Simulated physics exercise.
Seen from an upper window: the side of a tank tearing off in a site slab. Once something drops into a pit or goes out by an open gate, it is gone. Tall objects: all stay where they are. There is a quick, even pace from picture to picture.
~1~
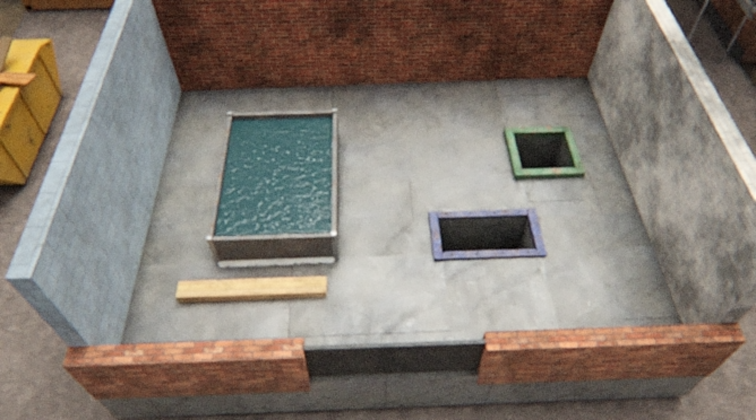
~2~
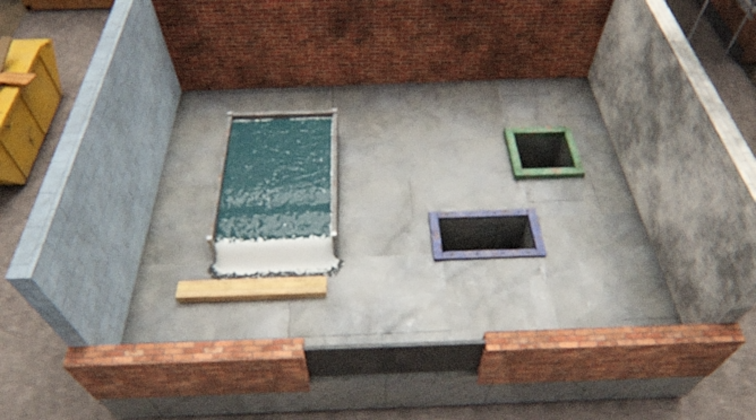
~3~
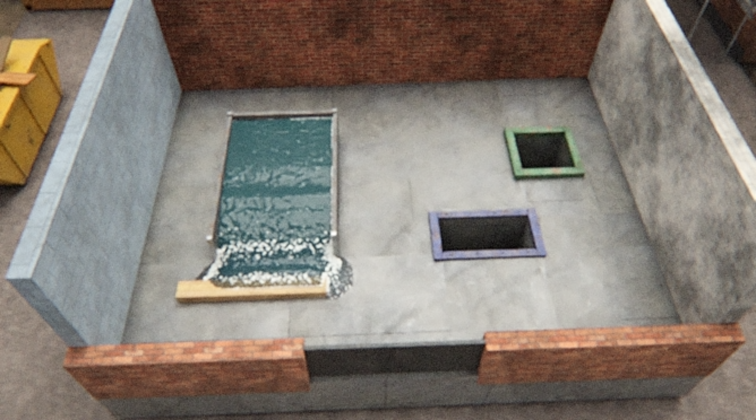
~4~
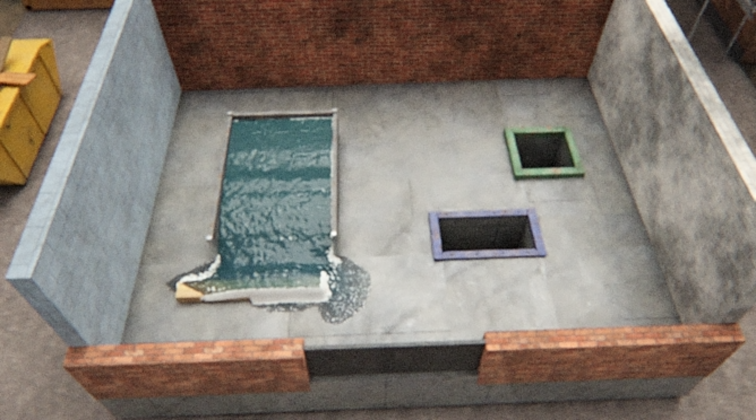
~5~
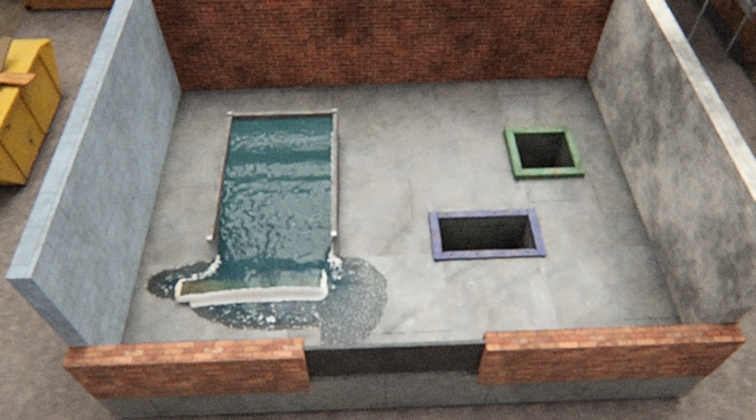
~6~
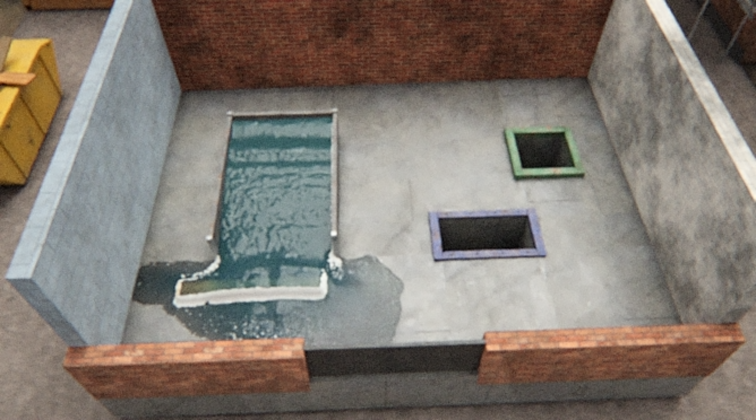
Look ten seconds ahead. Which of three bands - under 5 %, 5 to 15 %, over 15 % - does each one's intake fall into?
Bands: The gate falls in the under 5 % band; the blue pit falls in the under 5 % band; the green pit falls in the under 5 % band.
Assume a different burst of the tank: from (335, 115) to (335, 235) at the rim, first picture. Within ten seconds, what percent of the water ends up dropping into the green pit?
In percent, green takes 8.
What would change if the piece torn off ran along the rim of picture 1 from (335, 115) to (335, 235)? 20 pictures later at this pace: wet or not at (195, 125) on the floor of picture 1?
Verdict: No water.
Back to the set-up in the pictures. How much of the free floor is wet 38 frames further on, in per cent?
65 %, roughly.
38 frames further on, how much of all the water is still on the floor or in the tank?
Roughly 100 out of every hundred parts.
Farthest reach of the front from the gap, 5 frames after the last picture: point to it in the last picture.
Farthest reach: (474, 357).
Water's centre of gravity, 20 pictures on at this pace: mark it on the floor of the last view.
The balance point is around (299, 261).
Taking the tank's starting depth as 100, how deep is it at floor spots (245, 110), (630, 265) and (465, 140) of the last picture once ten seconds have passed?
Going place by place: 12 %, 8 % and 8 %.
A moment on, water covers 20 % of the floor; the gate 0 %, the blue pit 0 %, the green pit 0 %.
Next, water covers 30 % of the floor; the gate 0 %, the blue pit 0 %, the green pit 0 %.
Then, water covers 50 % of the floor; the gate 0 %, the blue pit 0 %, the green pit 0 %.
Later, water covers 65 % of the floor; the gate 0 %, the blue pit 0 %, the green pit 0 %.
In the end, water covers 95 % of the floor; the gate 0 %, the blue pit 2 %, the green pit 0 %.
